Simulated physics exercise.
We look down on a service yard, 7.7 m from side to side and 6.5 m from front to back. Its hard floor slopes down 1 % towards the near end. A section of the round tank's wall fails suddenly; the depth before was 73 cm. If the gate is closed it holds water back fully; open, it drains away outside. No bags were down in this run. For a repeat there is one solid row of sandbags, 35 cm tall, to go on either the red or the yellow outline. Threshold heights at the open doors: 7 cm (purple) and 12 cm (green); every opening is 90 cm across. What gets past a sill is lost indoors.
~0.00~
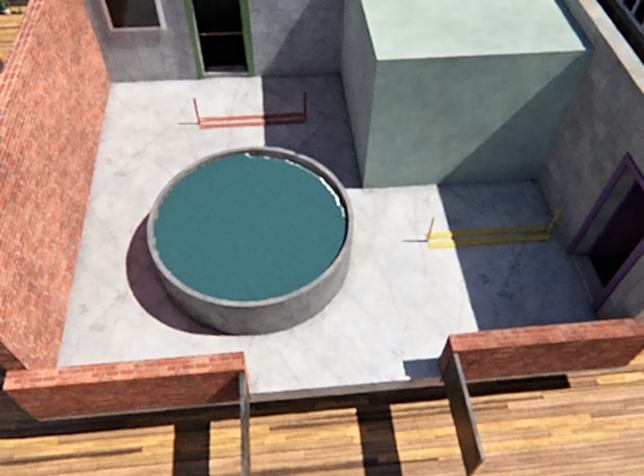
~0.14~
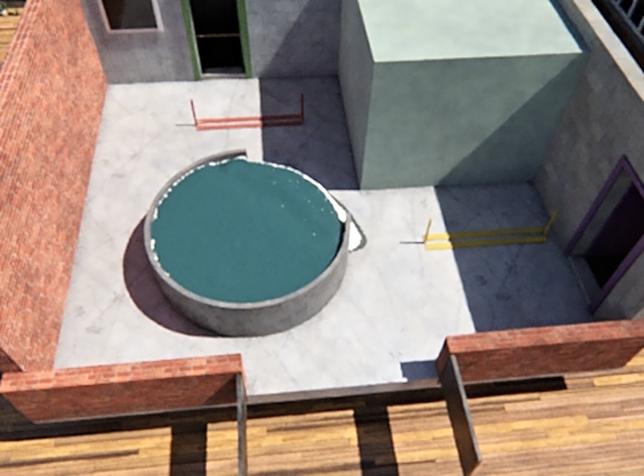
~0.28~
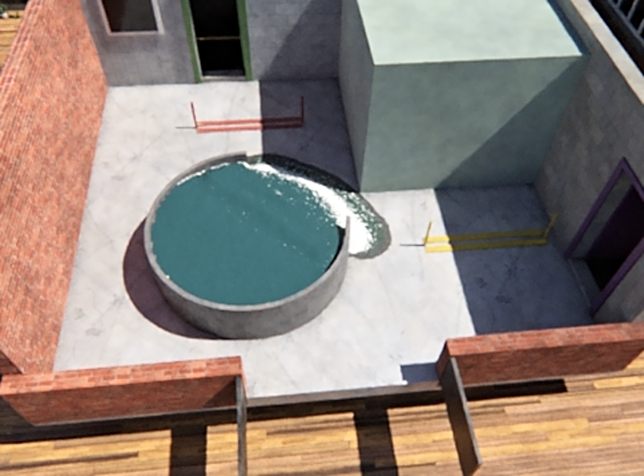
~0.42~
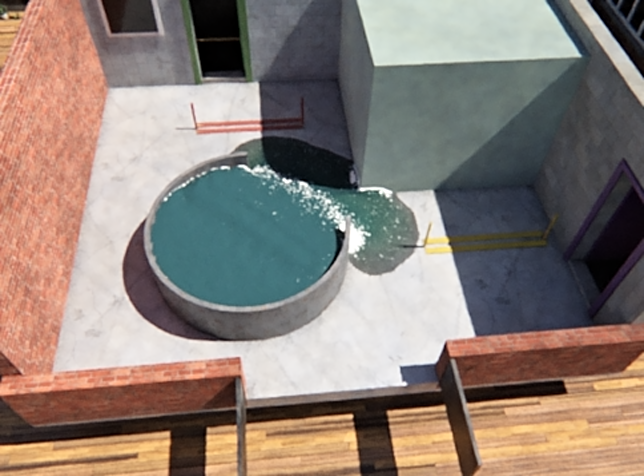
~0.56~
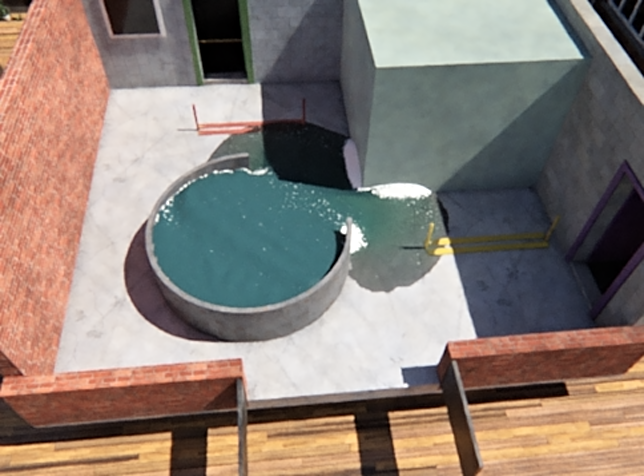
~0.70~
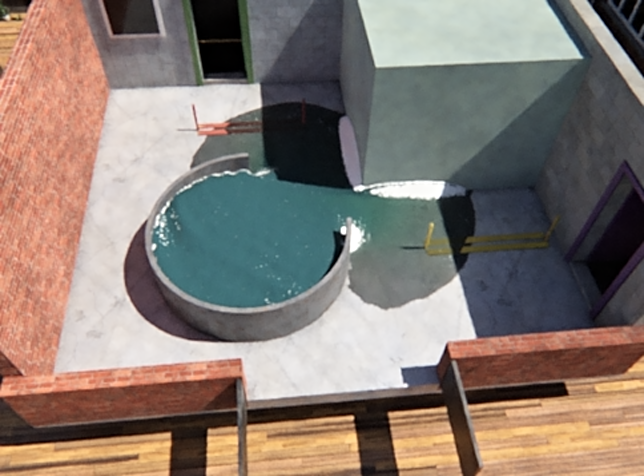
Teal water lies still in a round grey tank, then pours through a gap opening in its far right side, in a walled yard seen from above. Red brick walls stand left and in front, a pale green block at the back right, with red and yellow outlines on the pale floor. Edged with white foam, the water spreads against the block and across both outlines while the view stays essentially fixed.
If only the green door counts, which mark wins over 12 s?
Choose red.
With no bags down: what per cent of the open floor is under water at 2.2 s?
Some 40 per cent of it.
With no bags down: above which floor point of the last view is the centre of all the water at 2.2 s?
Near (308, 202).
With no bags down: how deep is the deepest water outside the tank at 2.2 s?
Up to some 55 cm.
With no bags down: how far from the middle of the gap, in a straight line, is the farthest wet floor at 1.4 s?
Some 4.0 m out.
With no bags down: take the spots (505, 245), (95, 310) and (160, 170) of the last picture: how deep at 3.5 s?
About 8, 0 and 2 cm.
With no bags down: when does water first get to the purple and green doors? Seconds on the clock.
Purple 1.6 s, green 1.2 s.
After 1.4 s water covers 40 % of the floor and is deepest (56 cm) near (335, 84) in the run without bags; in at the green door, 0 L with no bags, 0 L with the row on red, 0 L on yellow.
After 2.2 s water covers 40 % of the floor and is deepest (55 cm) near (335, 84) in the run without bags; in at the green door, 1 L with no bags, 0 L with the row on red, 1 L on yellow.
After 3.5 s water covers 65 % of the floor and is deepest (36 cm) near (118, 99) in the run without bags; in at the green door, 31 L with no bags, 3 L with the row on red, 36 L on yellow.
After 7.0 s water covers 100 % of the floor and is deepest (30 cm) near (59, 350) in the run without bags; in at the green door, 51 L with no bags, 7 L with the row on red, 54 L on yellow.
After 12.0 s water covers 100 % of the floor and is deepest (20 cm) near (49, 400) in the run without bags; in at the green door, 51 L with no bags, 10 L with the row on red, 55 L on yellow.
